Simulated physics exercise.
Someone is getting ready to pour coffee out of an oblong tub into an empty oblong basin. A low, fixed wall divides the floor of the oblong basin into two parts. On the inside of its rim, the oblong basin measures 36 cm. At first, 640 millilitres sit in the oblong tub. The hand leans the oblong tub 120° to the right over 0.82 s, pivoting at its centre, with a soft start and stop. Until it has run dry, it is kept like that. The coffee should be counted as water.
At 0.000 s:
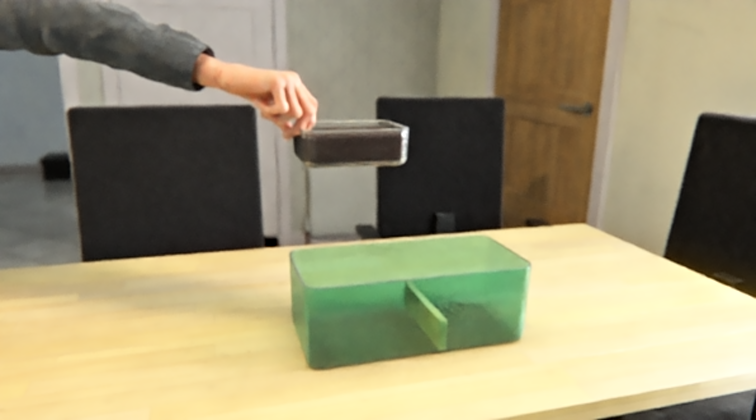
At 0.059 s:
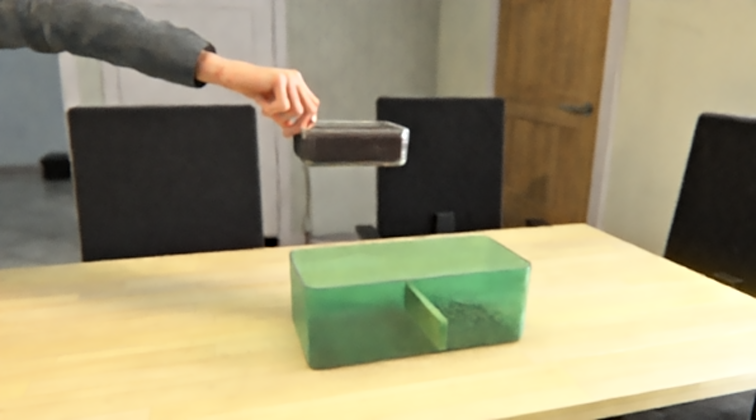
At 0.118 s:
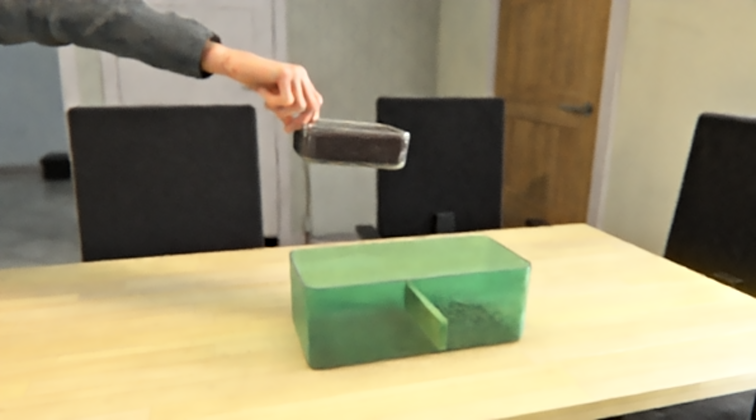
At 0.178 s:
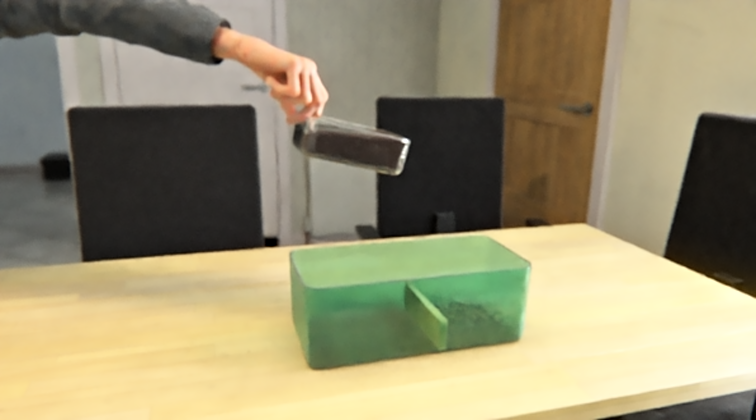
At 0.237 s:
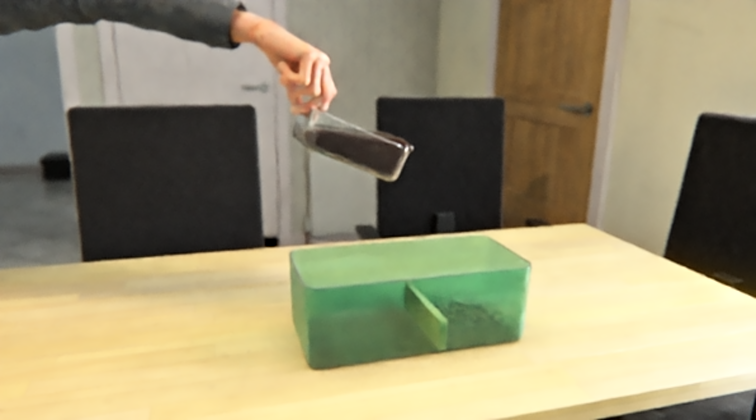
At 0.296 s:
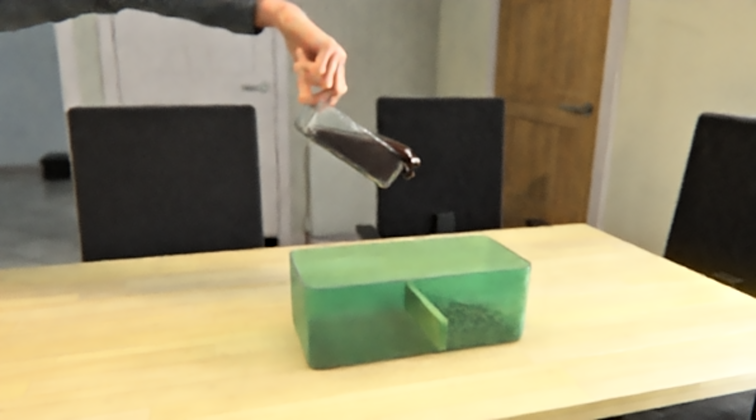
A hand tilts a clear tub of dark liquid rightward above a green divided basin.
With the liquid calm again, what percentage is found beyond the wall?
Beyond the wall there is roughly 69 percent.
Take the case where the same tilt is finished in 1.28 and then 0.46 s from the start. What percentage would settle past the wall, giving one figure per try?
Result: 70 per cent, then 40 per cent.
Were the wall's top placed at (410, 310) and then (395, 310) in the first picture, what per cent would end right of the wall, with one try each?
The first try gives 75 percent and the second 80 percent.
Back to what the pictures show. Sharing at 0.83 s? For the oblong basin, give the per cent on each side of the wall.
Left roughly 24, right roughly 70.
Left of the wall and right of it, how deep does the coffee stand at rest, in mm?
The left ends up at roughly 4 mm, with the right at roughly 20 mm.
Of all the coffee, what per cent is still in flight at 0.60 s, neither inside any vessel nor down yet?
Near 36 per cent at that time.
After 0.60 s the tilt is 100° and 3 per cent is still to pour, 3 is left of the wall and 57 right of it.
After 0.83 s the tilt is 120° and 0 per cent is still to pour, 24 is left of the wall and 69 right of it.
After 1.06 s the tilt is 120° and 0 per cent is still to pour, 26 is left of the wall and 69 right of it.
After 1.32 s the tilt is 120° and 0 per cent is still to pour, 26 is left of the wall and 69 right of it.
In the end 26 per cent lies left of the wall, 69 right of it and 5 outside.
